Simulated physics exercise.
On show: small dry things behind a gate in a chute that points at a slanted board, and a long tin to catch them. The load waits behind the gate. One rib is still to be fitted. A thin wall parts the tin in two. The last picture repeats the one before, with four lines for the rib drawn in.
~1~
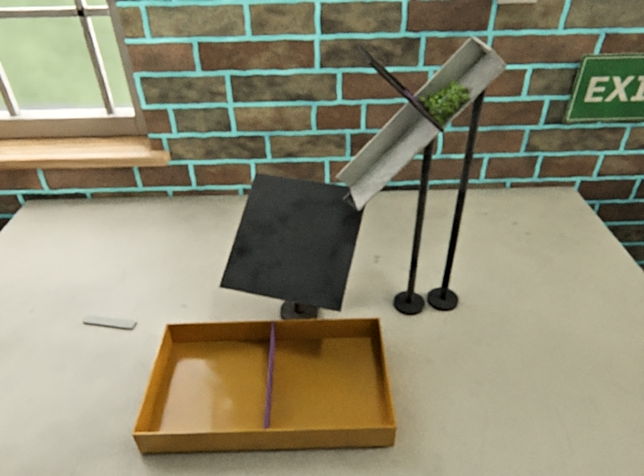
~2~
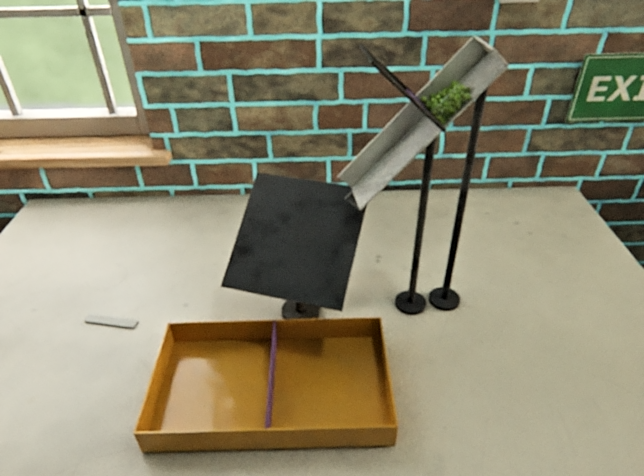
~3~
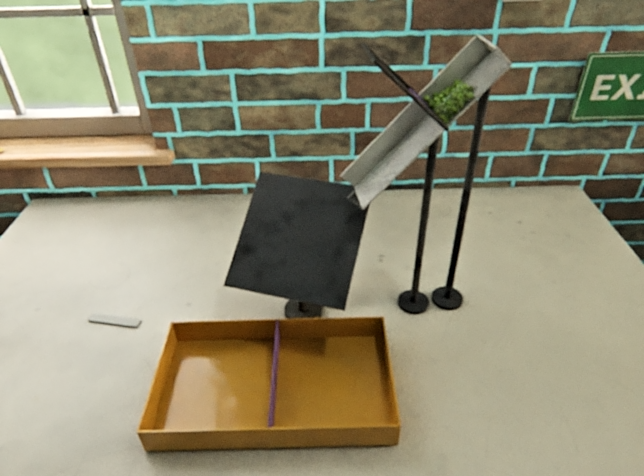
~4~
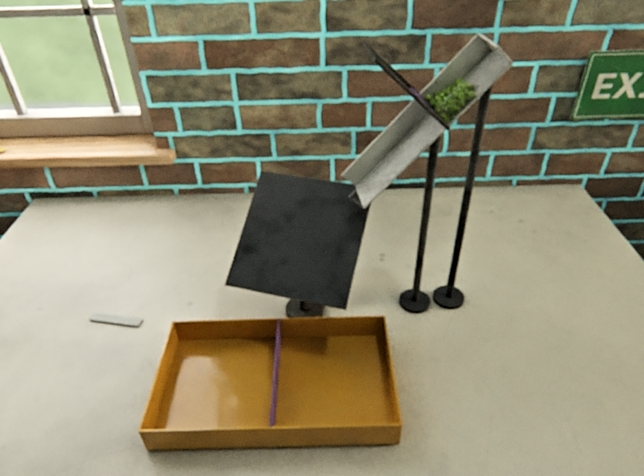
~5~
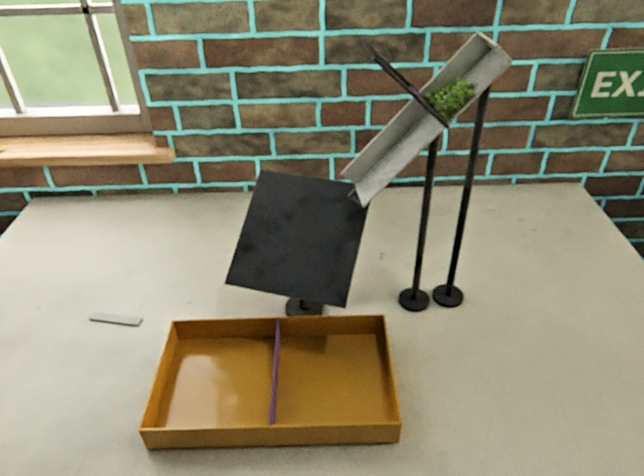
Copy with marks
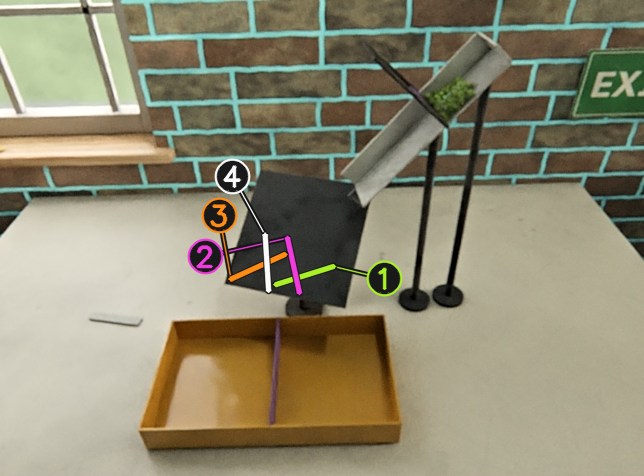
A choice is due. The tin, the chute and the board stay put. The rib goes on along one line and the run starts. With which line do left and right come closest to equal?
Line 4.
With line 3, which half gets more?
More lands on the left.
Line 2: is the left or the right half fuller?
The right half.
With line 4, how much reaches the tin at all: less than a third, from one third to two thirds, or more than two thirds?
It is more than two thirds.
On the marked copy, line 1 from (333, 266) to (275, 284); line 2 from (287, 238) to (299, 292); line 3 from (284, 254) to (231, 279); line 4 from (265, 235) to (268, 290).
For line 1, of what is caught, every piece in the left half, not one piece in the right.
For line 2, of what is caught, about a tenth in the left half, the larger part in the right.
For line 3, of what is caught, the larger part in the left half, roughly a quarter in the right.
For line 4, of what is caught, roughly half in the left half, roughly half in the right.
